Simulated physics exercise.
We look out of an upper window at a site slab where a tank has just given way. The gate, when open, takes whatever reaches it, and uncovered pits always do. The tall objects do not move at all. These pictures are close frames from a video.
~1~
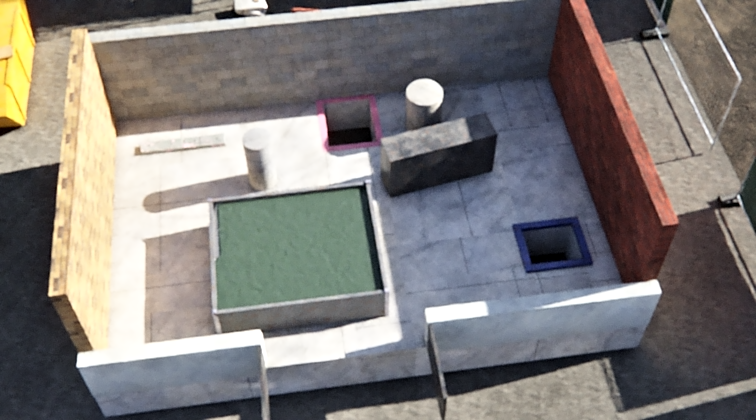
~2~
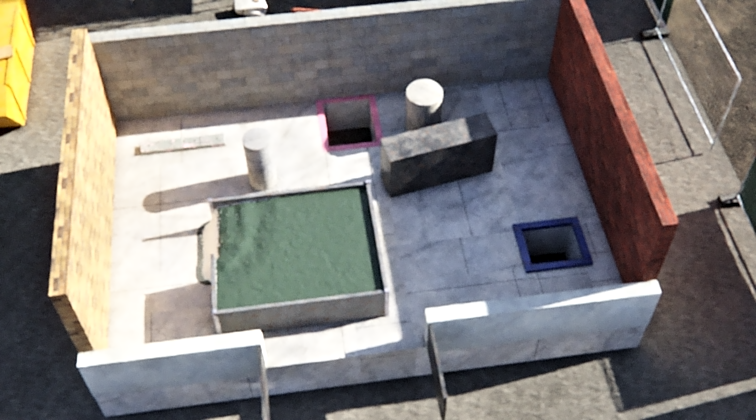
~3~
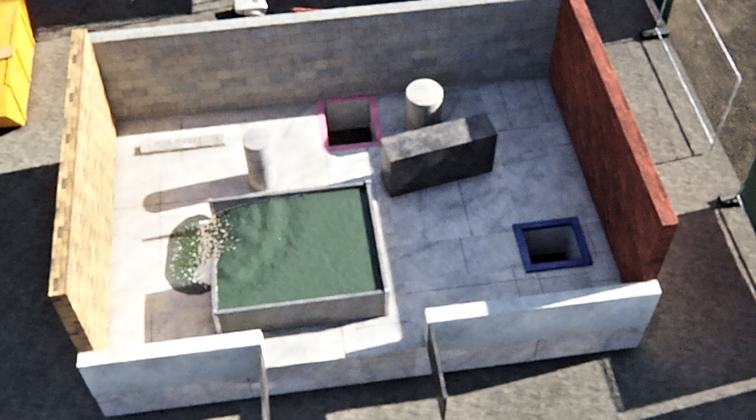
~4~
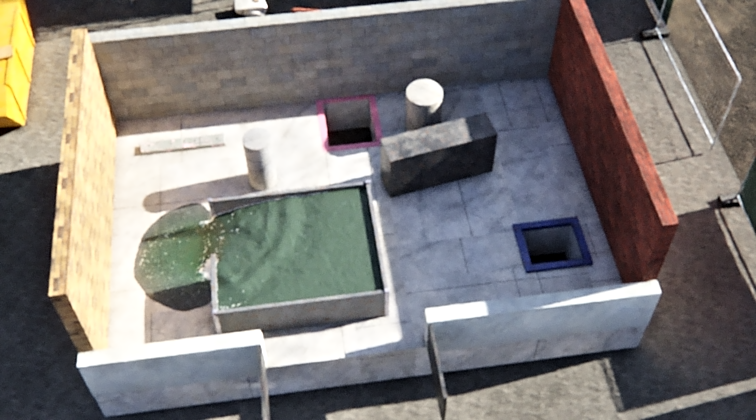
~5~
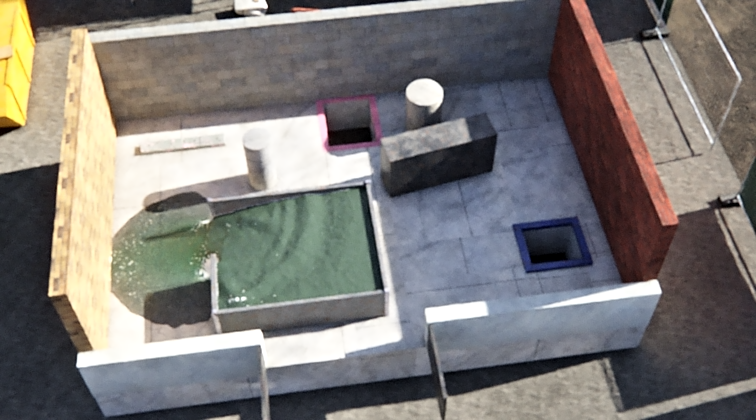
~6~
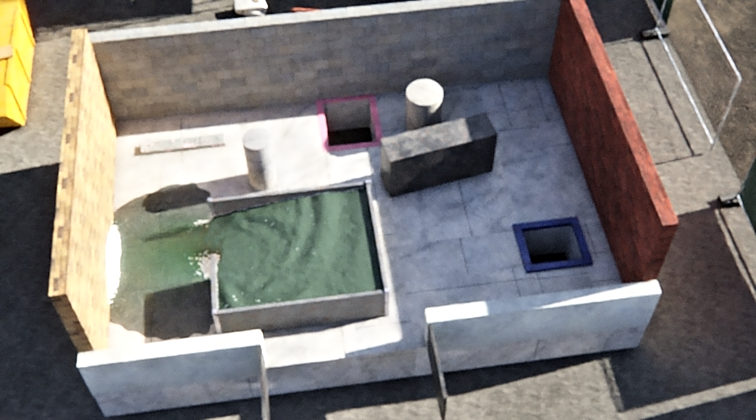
Green water bursts from the left side of a tank and spreads to the tan wall.
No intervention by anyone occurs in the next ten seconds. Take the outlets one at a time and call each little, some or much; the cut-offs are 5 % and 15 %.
In order: The gate catches some; the blue pit catches little; the pink pit catches much.
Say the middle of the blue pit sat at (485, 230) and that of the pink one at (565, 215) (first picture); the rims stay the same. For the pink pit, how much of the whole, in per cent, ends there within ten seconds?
The pink pit receives 4 per cent.
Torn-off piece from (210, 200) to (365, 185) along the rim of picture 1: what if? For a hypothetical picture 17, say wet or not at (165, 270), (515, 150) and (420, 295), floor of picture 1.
Result, in sequence: Untouched by the flood; untouched by the flood; untouched by the flood.
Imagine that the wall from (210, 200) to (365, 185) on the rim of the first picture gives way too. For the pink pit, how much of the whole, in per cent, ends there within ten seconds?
Per cent to pink: 45.
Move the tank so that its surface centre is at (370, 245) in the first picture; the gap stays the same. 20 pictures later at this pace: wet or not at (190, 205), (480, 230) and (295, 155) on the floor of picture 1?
Location one: Soaked; location two: Bone dry; location three: Bone dry.
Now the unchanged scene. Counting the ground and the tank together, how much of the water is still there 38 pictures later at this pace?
Some 88 parts in a hundred have not run off.
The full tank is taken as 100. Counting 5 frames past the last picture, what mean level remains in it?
About 78 %.
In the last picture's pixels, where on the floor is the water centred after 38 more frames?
Around pixel (242, 243).
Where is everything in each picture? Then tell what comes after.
Still water in the open tank at (295, 247), in the first frame.
The front is at (207, 281), out from the gap at (217, 243), in the second frame.
Water pours out at (217, 245) and has run to (174, 282), in the third frame.
The front is at (141, 277), out from the gap at (217, 246), in the fourth frame.
The front is at (111, 284), out from the gap at (217, 246), in the fifth frame.
Water pours out at (217, 245) and has run to (114, 218), in the sixth frame.
A moment on, water covers 15 % of the floor; the gate 0 %, the blue pit 0 %, the pink pit 0 %.
Next, water covers 20 % of the floor; the gate 0 %, the blue pit 0 %, the pink pit 0 %.
Then, water covers 40 % of the floor; the gate 0 %, the blue pit 0 %, the pink pit 0 %.
Later, water covers 60 % of the floor; the gate 4 %, the blue pit 0 %, the pink pit 8 %.
In the end, water covers 80 % of the floor; the gate 9 %, the blue pit 0 %, the pink pit 20 %.
